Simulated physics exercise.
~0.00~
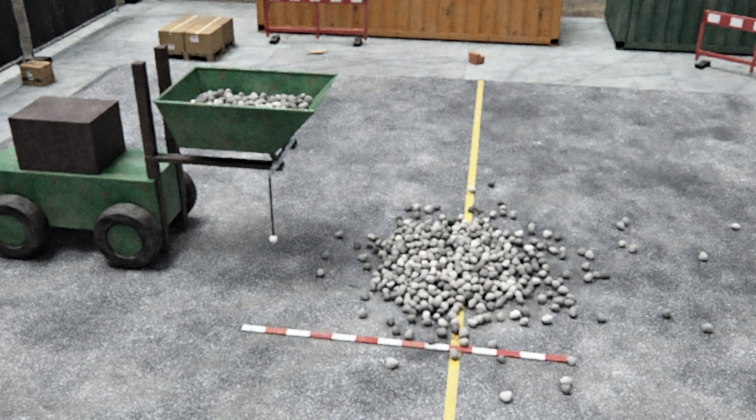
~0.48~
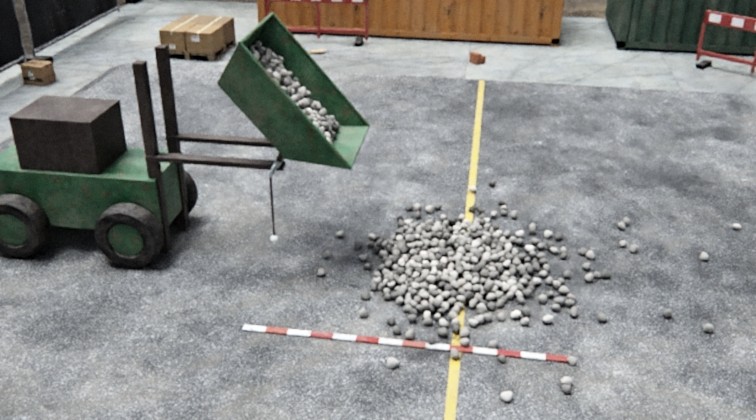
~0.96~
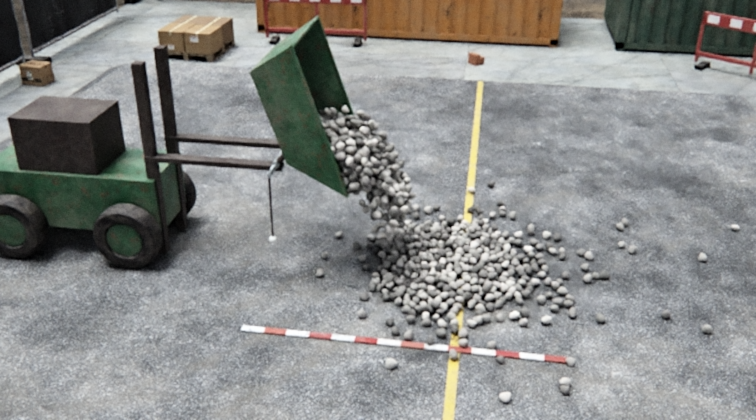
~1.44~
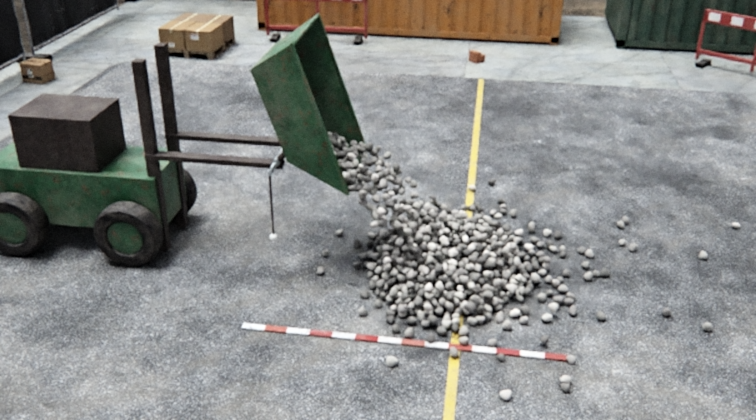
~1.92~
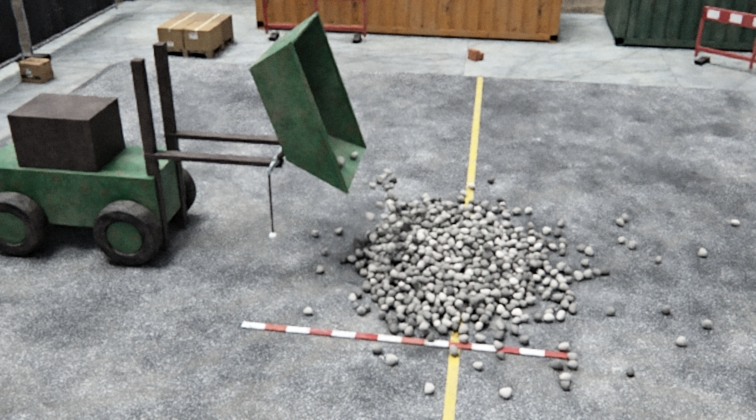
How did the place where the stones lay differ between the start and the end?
At the start the stones were split between the raised green skip and the heap on the ground. By the end the skip's load had gone down and to the right, joining the heap across the yellow line.
